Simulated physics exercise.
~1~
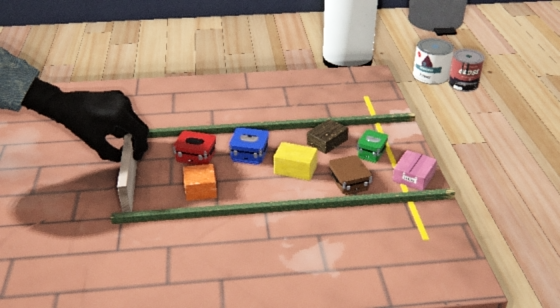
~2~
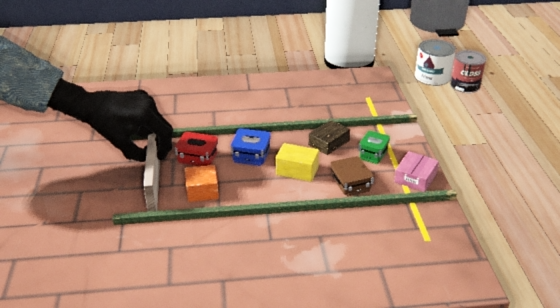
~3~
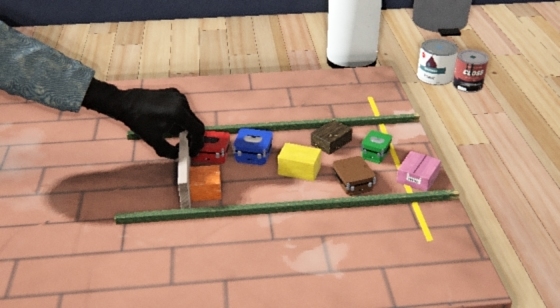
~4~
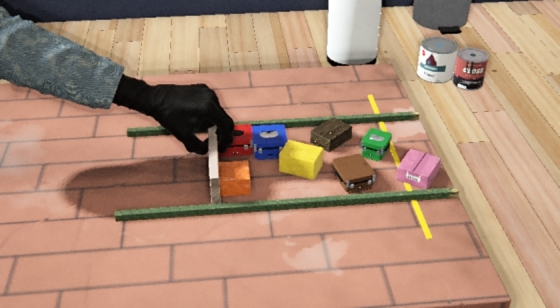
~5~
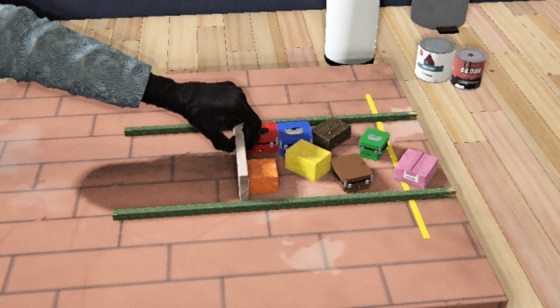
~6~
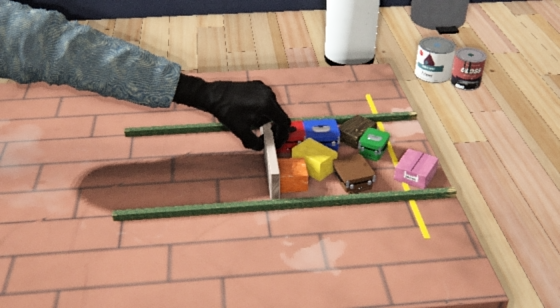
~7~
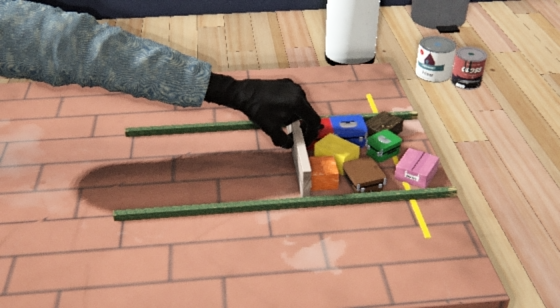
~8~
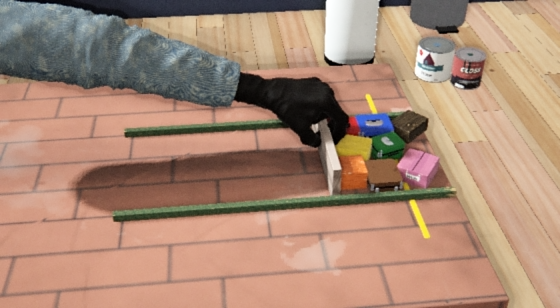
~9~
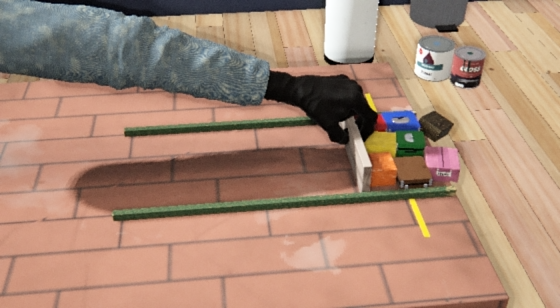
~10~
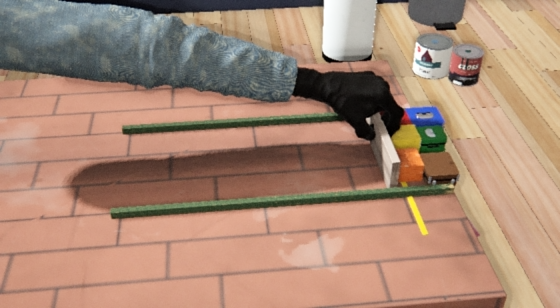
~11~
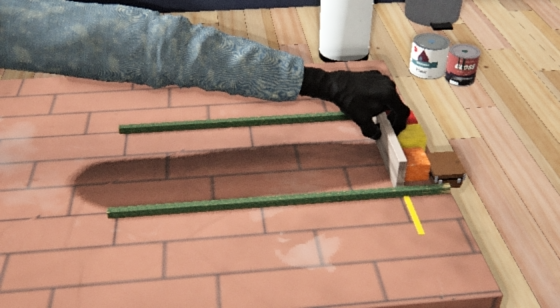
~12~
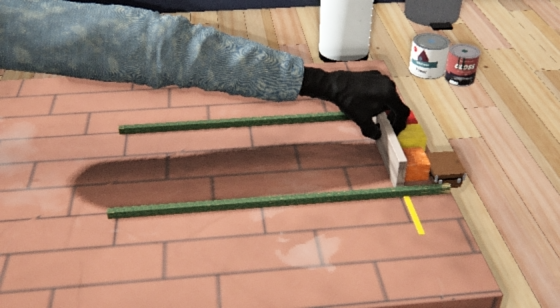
A black-gloved hand in a grey-blue sleeve slides an upright board rightward between two green strips on a brick-patterned tabletop, seen from above at a slight angle. Small red, blue, yellow, orange, brown, green and pink cases and blocks lie ahead, near a yellow tape line, with two paint cans beyond. The board meets the red and orange pieces first, then gathers the others into a tight cluster. The pack crosses the tape to the table's end, where the dark block tilts and disappears. Pink, blue and green follow, while orange, yellow and brown pieces remain by the halted board.
